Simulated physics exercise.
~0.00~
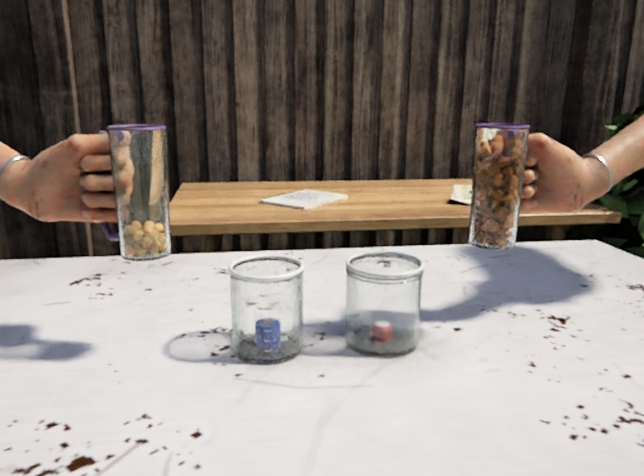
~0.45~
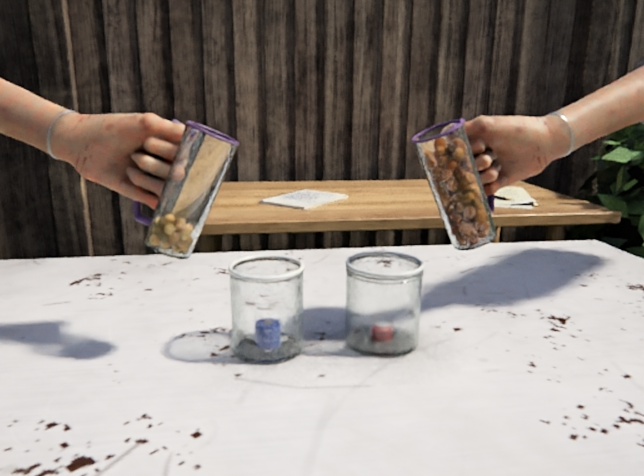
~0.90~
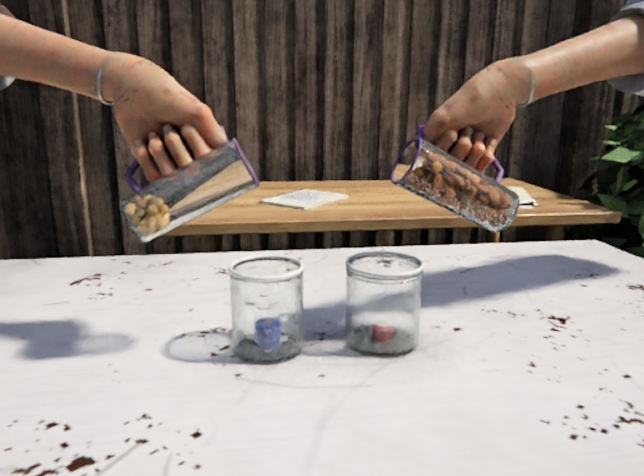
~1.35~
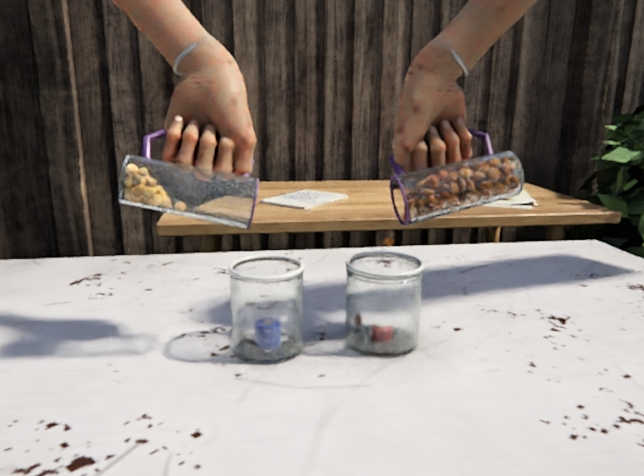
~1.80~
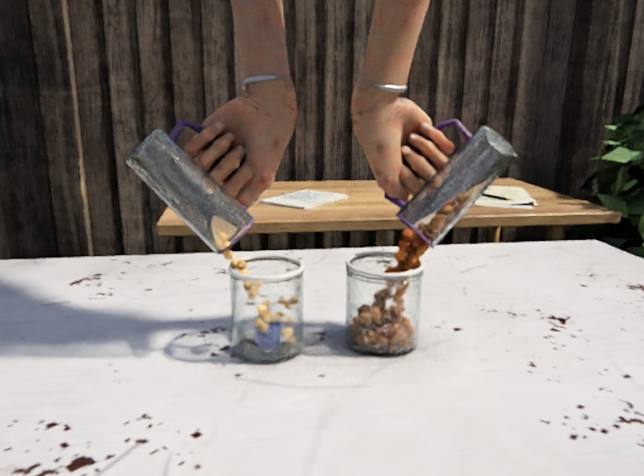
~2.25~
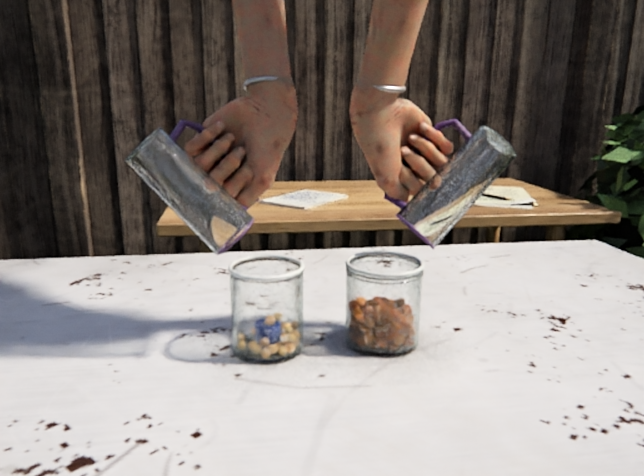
On an outdoor white tabletop speckled with reddish-brown marks, seen from the front against a dark plank wall, two clear glass jars stand side by side, a small blue object in the left and a red one in the right. Two hands hold clear cups with purple trim, pale yellowish pieces at left, brown ones at right. The hands swing inward and tip the cups onto their sides, then upside down. Both loads tumble into the jars below. Finally, the blue object still shows above the shallow pale pieces, while the deeper brown pile hides the red one.
